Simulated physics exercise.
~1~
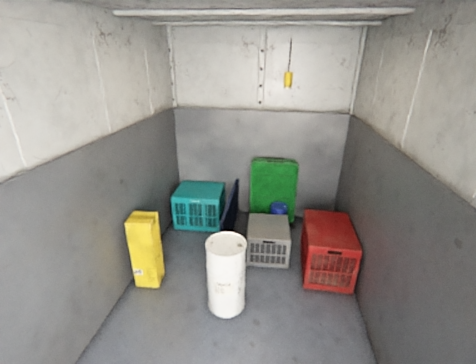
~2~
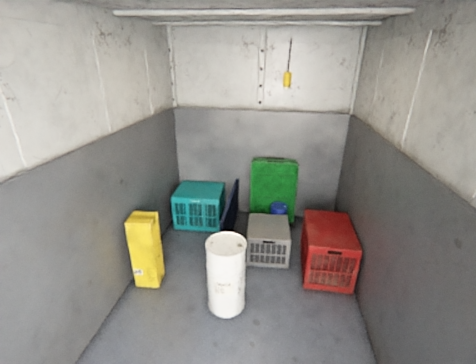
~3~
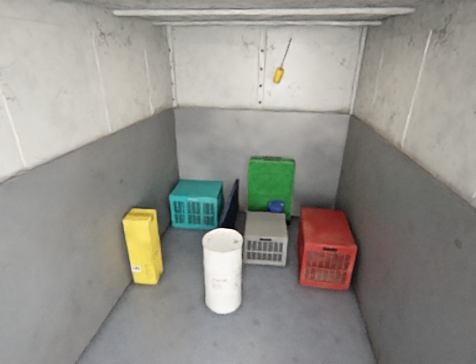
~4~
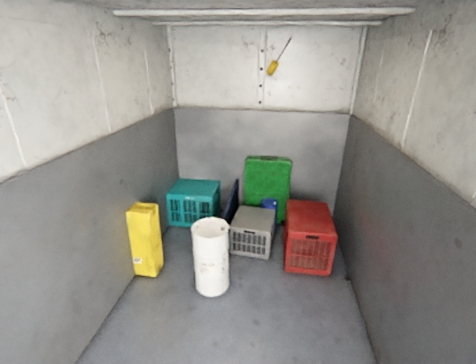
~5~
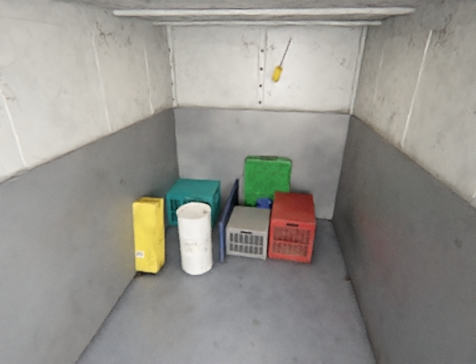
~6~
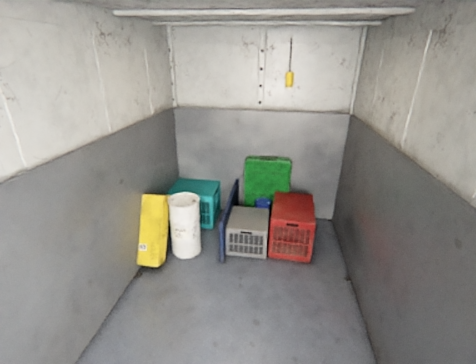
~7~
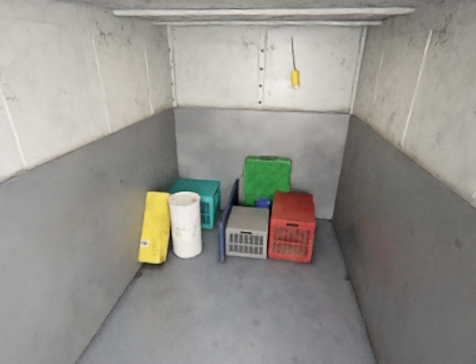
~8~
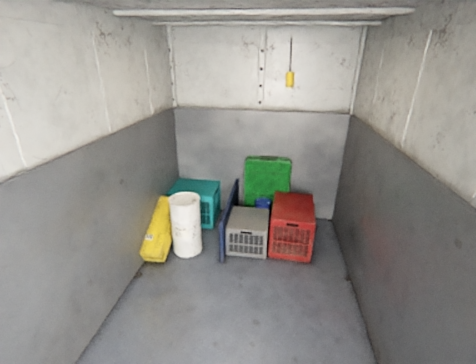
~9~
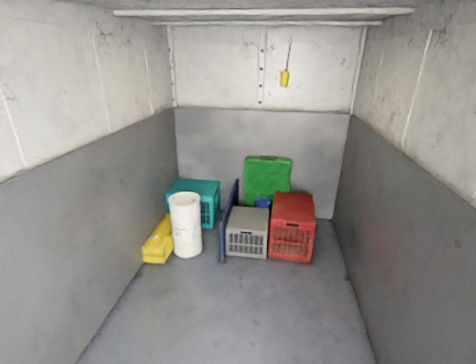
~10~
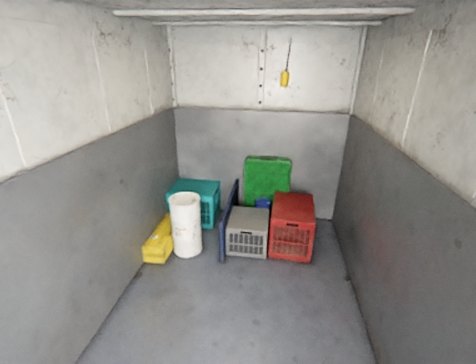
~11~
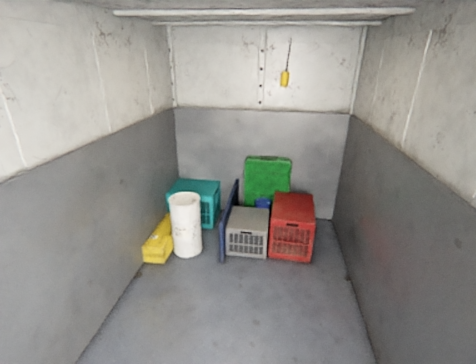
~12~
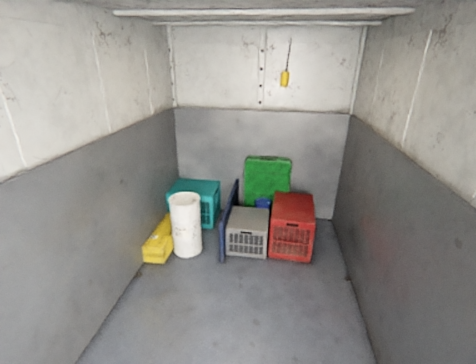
A bare load bay with grey lower walls and paler upper walls is seen from above, looking towards its far end. A yellow box and a turquoise crate stand at left, a white drum near the middle, and grey and red crates to the right, before a green case and small blue canister. The hanging yellow object sways as the drum and the red and grey crates slide forwards and left. The drum stops upright beside the turquoise crate, while the yellow box leans, then tips over. It finally lies on its side by the left wall, everything else still.
